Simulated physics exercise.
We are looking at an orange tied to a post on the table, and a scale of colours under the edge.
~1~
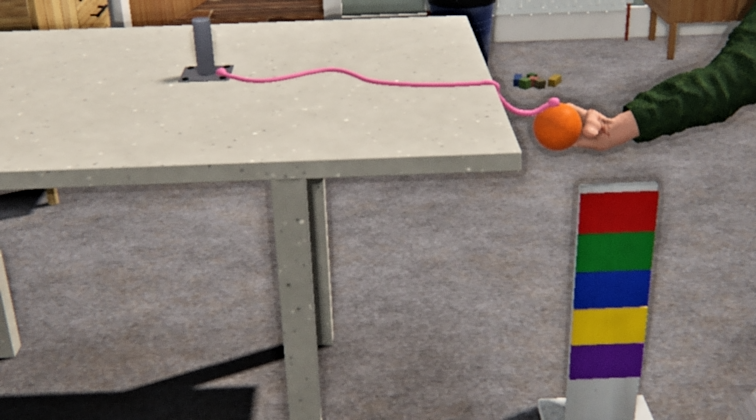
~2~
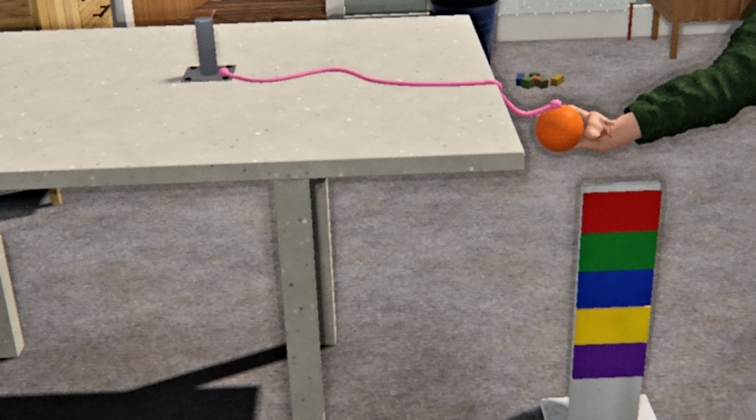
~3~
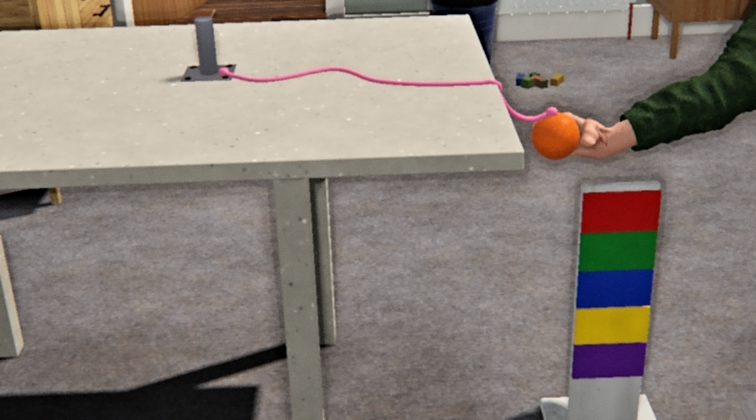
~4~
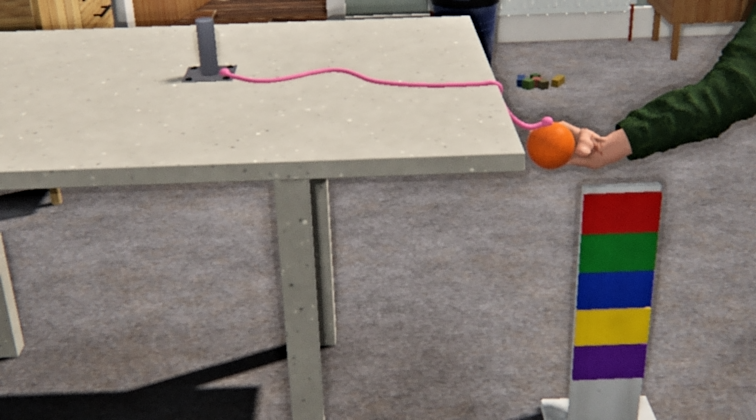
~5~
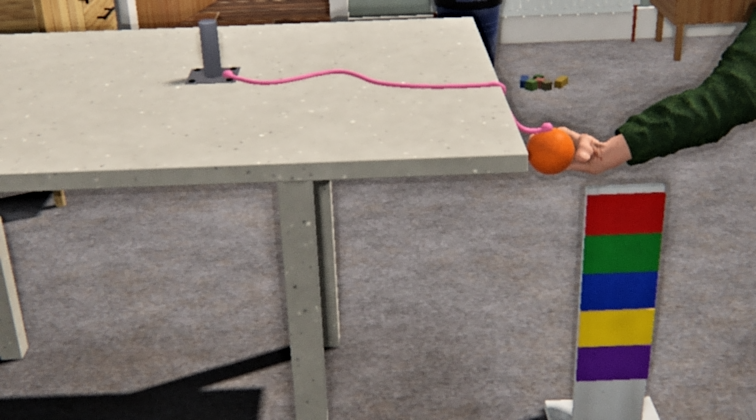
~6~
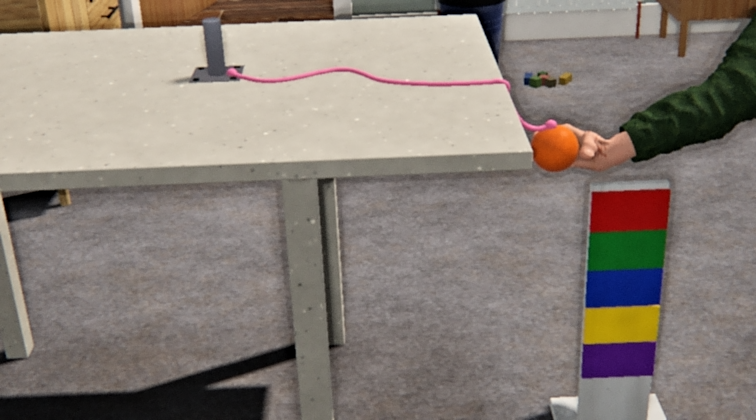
In the video, a hand in a green sleeve holds an orange tied by a pink lead to a post on a table, lowering it slightly beside the table edge, near an upright scale of coloured bands.
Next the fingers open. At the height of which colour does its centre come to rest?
The lead holds its middle at red.
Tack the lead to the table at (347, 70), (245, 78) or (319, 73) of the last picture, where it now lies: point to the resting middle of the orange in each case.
In that order: (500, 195), (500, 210) and (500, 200).
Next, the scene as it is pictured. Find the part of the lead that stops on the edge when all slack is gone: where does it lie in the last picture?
It lies at about (469, 84).
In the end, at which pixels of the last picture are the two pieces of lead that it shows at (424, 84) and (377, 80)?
Near (460, 77) and (410, 76).
A little later, orange near (540, 205); level with red.
Next, orange near (472, 207); level with red.
Later still, orange near (503, 213); level with red.
When it is over, orange near (501, 213); level with red. At red.
